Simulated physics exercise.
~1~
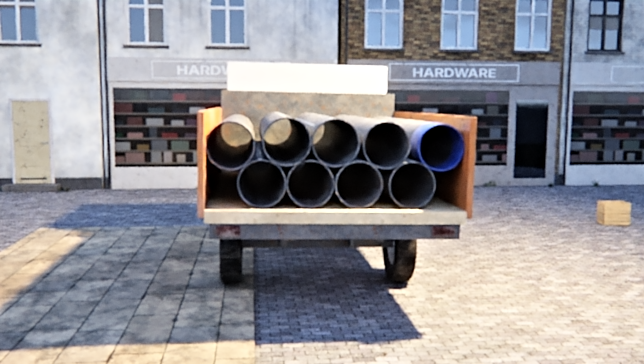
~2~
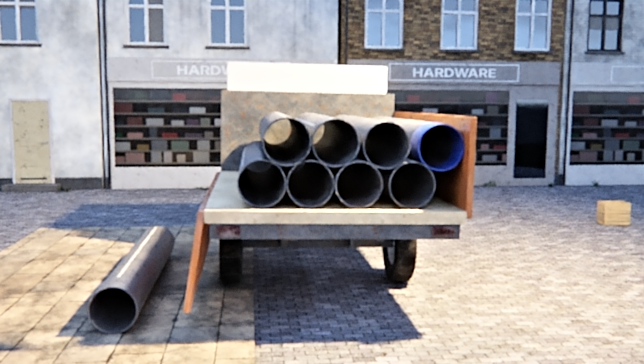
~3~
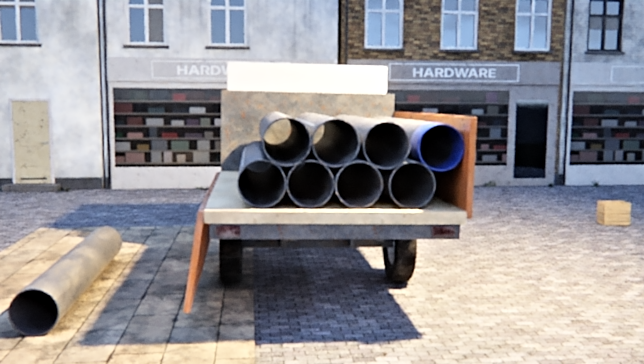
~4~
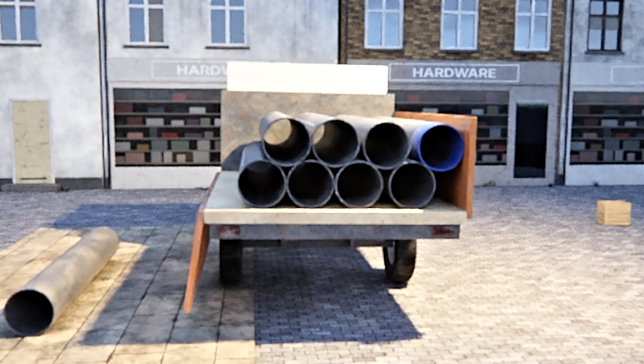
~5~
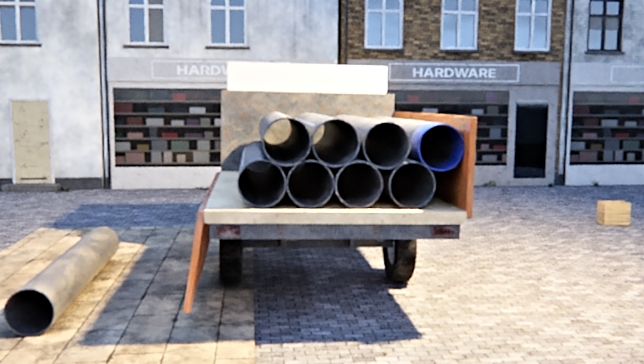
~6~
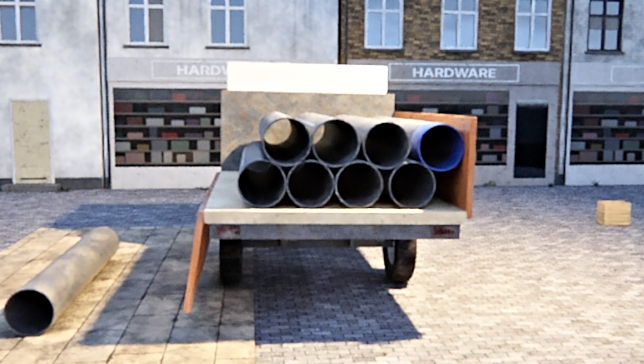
On a paved street in front of a row of hardware shops, a parked flatbed lorry is seen from behind, loaded with dark pipes and one blue pipe at the upper right. The wooden drop side on the left swings down and hangs below the deck. One dark pipe from the upper left of the stack comes off and lands on the paving. It rolls a little farther left and settles there. The remaining pipes stay stacked, with the blue one still on top against the closed right side.
